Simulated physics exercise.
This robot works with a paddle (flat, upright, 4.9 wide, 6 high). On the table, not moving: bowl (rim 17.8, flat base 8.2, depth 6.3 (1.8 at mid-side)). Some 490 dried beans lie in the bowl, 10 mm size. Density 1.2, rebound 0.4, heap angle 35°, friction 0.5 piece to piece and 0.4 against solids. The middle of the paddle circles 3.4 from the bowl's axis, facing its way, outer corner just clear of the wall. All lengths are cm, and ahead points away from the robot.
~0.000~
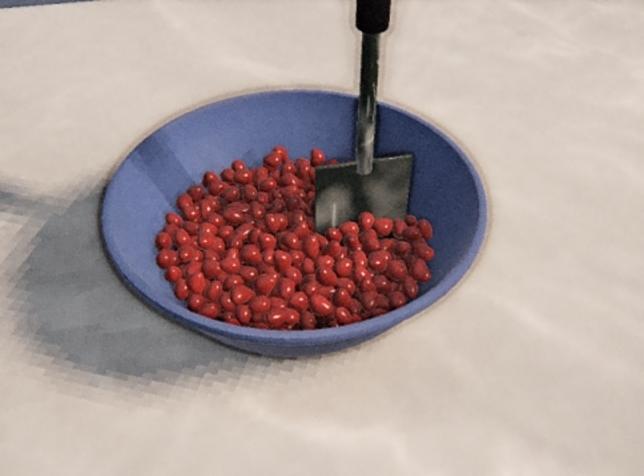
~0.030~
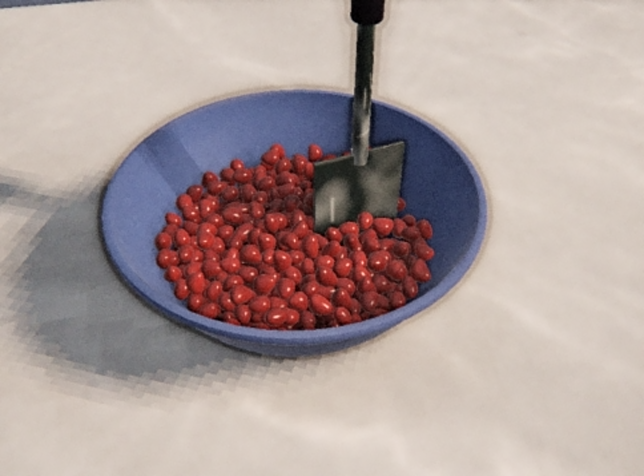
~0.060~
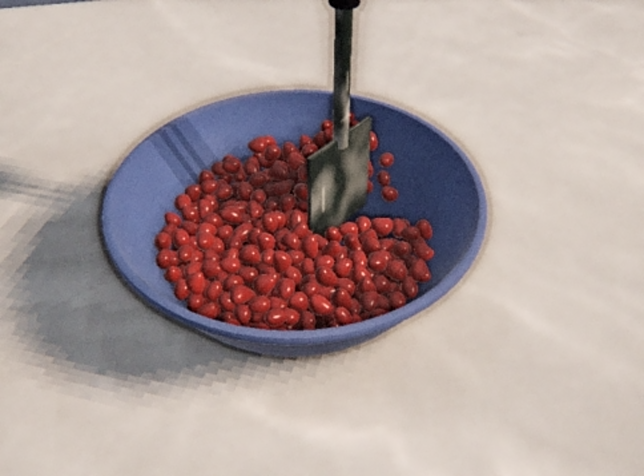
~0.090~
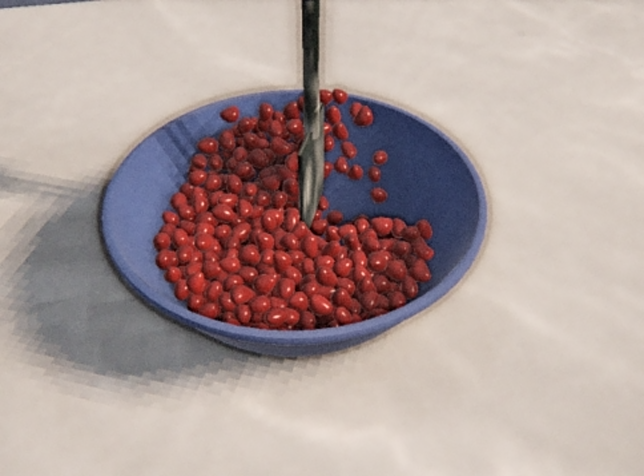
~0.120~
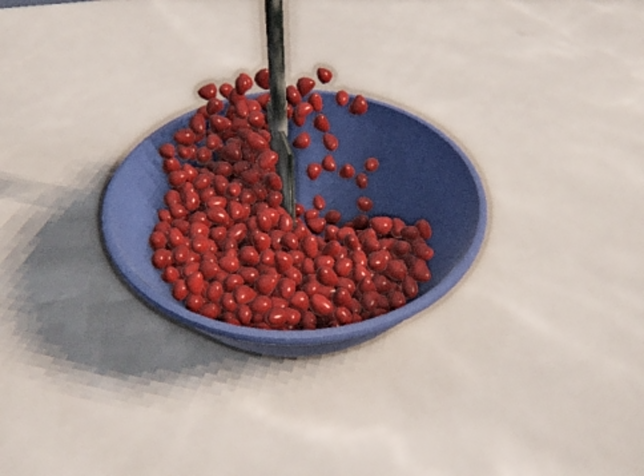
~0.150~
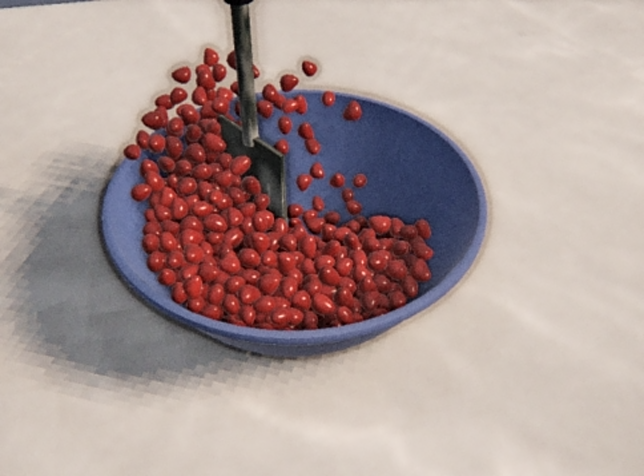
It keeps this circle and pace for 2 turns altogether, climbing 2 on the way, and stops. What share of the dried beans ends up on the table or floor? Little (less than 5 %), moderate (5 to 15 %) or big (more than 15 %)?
Share on the table or floor: Big (more than 15 %).
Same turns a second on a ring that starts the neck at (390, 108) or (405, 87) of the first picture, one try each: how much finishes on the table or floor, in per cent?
About 20 and 5 per cent.
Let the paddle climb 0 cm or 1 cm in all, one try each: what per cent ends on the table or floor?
About 45 and 40 per cent.
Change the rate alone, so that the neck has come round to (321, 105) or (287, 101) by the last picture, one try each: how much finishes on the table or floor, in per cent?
About 5 and 10 per cent.
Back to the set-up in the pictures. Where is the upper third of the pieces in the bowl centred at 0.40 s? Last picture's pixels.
Around (414, 188).
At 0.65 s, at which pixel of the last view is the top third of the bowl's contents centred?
Around (247, 219).
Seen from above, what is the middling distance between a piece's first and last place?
Roughly 8 cm.
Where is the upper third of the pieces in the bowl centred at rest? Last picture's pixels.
At about (282, 218).
After 0.40 s, 354° round, highest piece 9 above the table; 380 in the bowl, 76 on the table or floor, 38 in flight or on the tool.
After 0.65 s, 225° round, highest piece 7 above the table; 341 in the bowl, 150 on the table or floor, 3 in flight or on the tool.
After 0.97 s, 0° round, highest piece 5 above the table; 338 in the bowl, 156 on the table or floor.
After 1.67 s, 0° round, highest piece 5 above the table; 338 in the bowl, 156 on the table or floor.
In the end, 338 in the bowl, 156 on the table or floor. That is 32 % on the table or floor.
